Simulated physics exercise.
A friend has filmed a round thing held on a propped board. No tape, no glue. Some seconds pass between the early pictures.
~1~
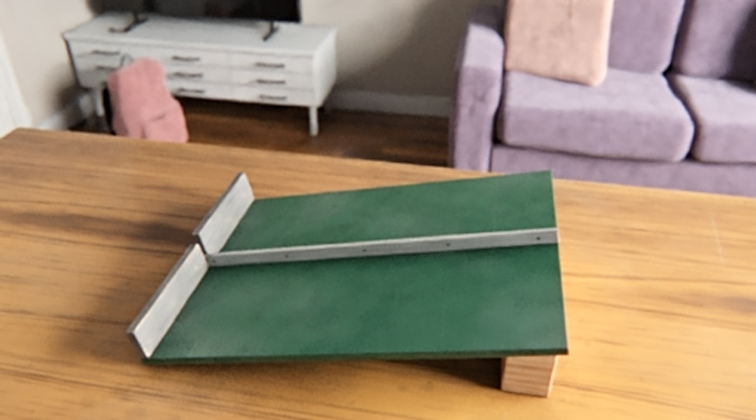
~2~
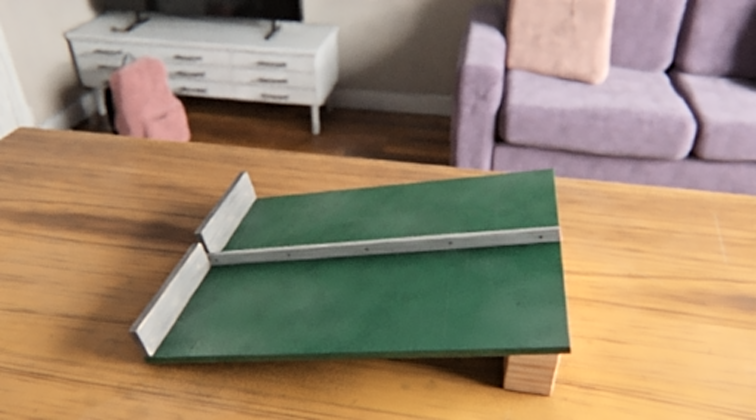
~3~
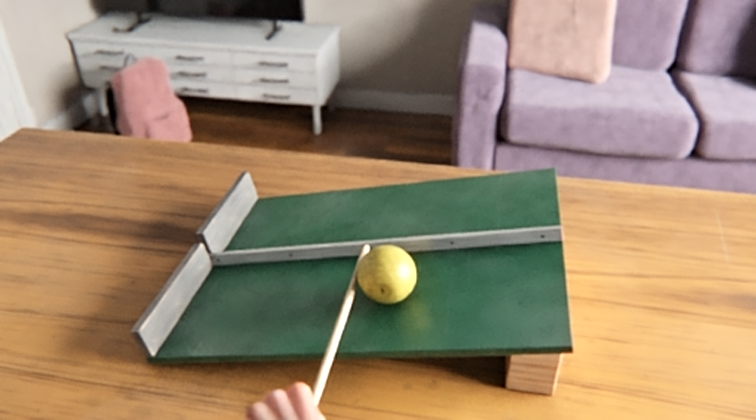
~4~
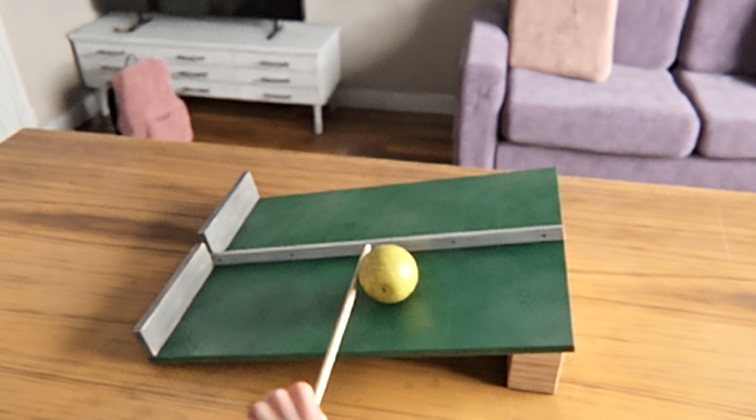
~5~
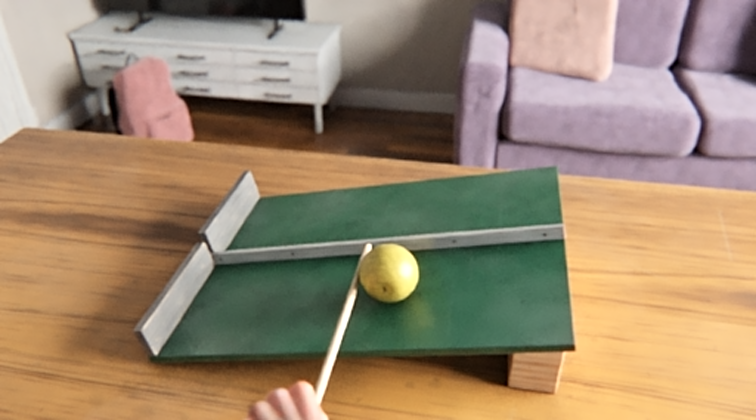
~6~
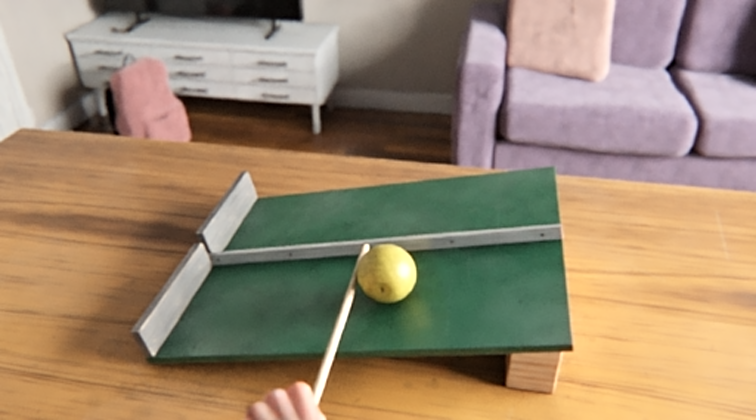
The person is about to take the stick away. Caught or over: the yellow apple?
The yellow apple gets caught.
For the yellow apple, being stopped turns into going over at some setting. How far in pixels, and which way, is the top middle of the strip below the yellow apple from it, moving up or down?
About 16 pixels down.
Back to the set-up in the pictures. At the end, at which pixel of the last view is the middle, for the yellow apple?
Its middle is close to (199, 287).
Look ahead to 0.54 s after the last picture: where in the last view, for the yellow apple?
Roughly at (250, 283).
Then, 0.32 s later than the last frame, yellow apple rolling on the board near (341, 277).
Then, 0.54 s later than the last frame, yellow apple rolling on the board near (249, 283).
When it is over, the yellow apple is held by the strip, near (199, 286).
